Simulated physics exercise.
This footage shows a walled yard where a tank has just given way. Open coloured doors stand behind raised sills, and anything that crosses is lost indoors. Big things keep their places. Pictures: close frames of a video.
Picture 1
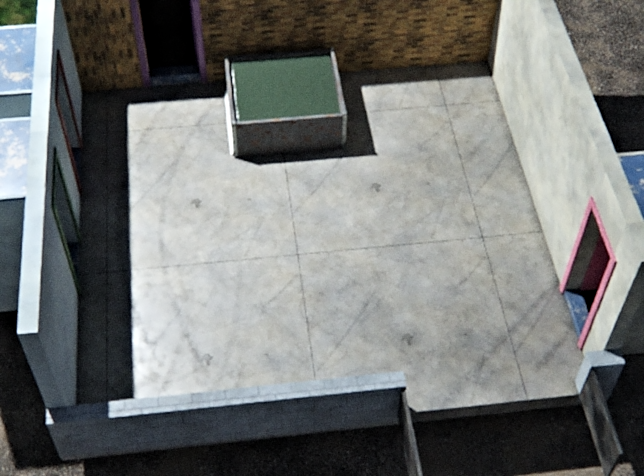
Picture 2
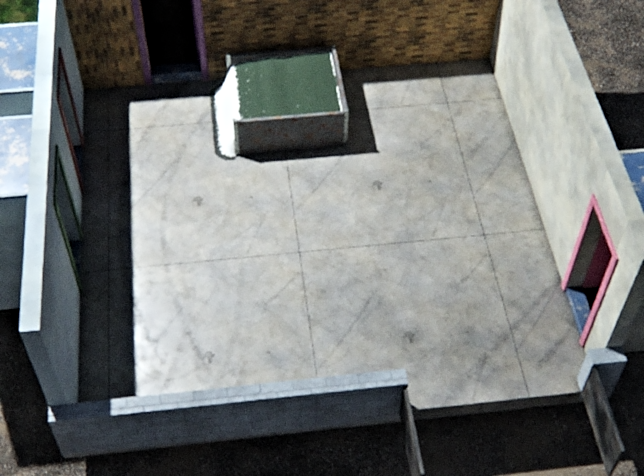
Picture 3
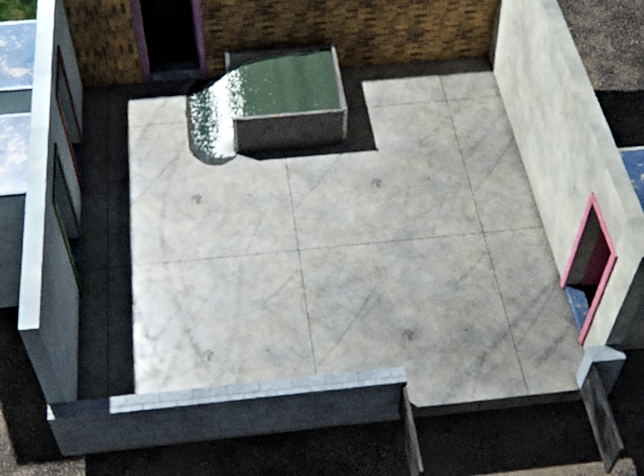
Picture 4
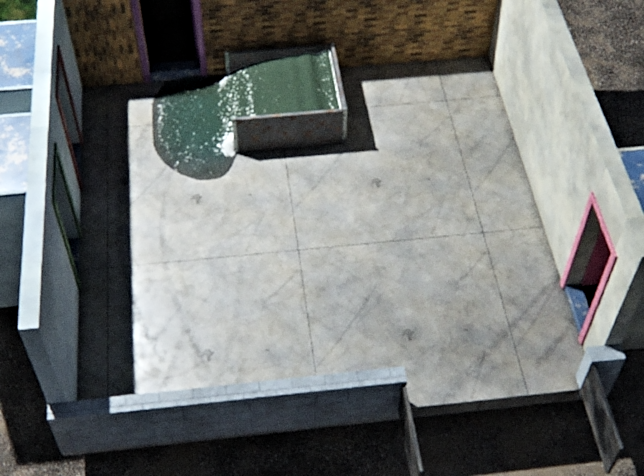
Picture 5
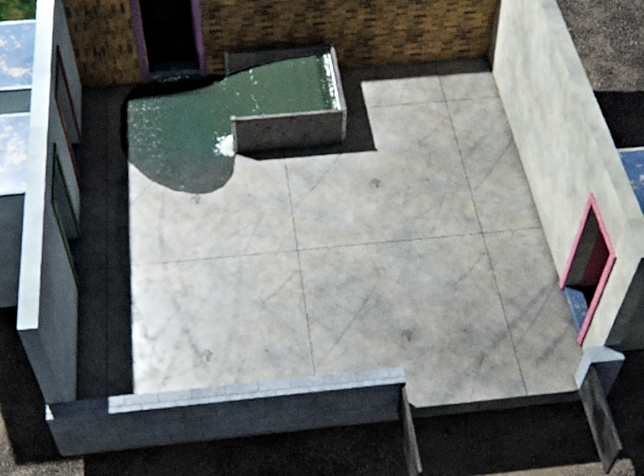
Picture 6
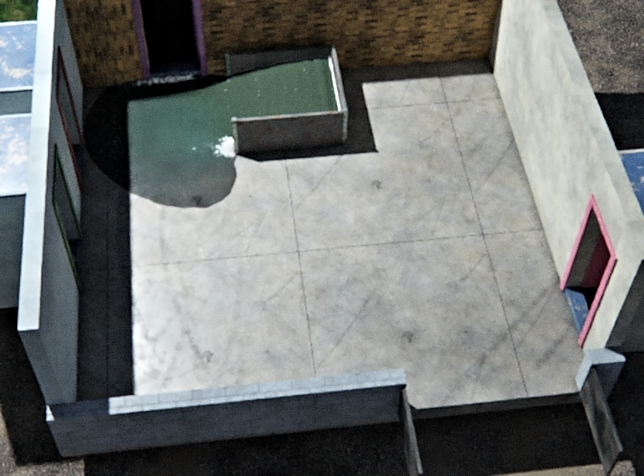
In a walled yard, green water pours from a tank's left side and spreads left across the pale floor.
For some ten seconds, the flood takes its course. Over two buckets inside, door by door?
Outcome: Red door: Above two buckets. Pink door: Two buckets at most. Green door: Above two buckets. Purple door: Two buckets at most.
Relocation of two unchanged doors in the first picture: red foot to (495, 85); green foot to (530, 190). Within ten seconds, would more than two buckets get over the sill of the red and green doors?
Result - red: Remains below the limit; green: Remains below the limit.
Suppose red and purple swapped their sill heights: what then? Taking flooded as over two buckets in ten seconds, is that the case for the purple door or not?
After the swap, purple ends up over.
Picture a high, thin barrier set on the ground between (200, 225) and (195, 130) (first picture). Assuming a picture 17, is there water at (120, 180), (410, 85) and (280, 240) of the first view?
Log, spots one to three: Swamped; spared; swamped.
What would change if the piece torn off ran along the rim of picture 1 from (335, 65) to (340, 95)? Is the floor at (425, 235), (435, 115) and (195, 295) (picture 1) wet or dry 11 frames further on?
Taking the spots in turn: Untouched, swamped and untouched.
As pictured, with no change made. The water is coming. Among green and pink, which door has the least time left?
The door marked green comes first.
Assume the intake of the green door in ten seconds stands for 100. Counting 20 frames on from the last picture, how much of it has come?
My estimate is close to 60 per cent.
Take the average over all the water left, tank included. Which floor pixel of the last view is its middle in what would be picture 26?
Centre: Close to (164, 176).
A moment on, water covers 15 % of the floor; the red door over two buckets in, the pink door not reached, the green door not reached, the purple door wet at the sill, nothing in.
Next, water covers 20 % of the floor; the red door far over two buckets in, the pink door not reached, the green door under two buckets in, the purple door wet at the sill, nothing in.
Then, water covers 30 % of the floor; the red door far over two buckets in, the pink door not reached, the green door over two buckets in, the purple door wet at the sill, nothing in.
Later, water covers 50 % of the floor; the red door far over two buckets in, the pink door not reached, the green door over two buckets in, the purple door wet at the sill, nothing in.
In the end, water covers 70 % of the floor; the red door far over two buckets in, the pink door wet at the sill, nothing in, the green door over two buckets in, the purple door wet at the sill, nothing in.
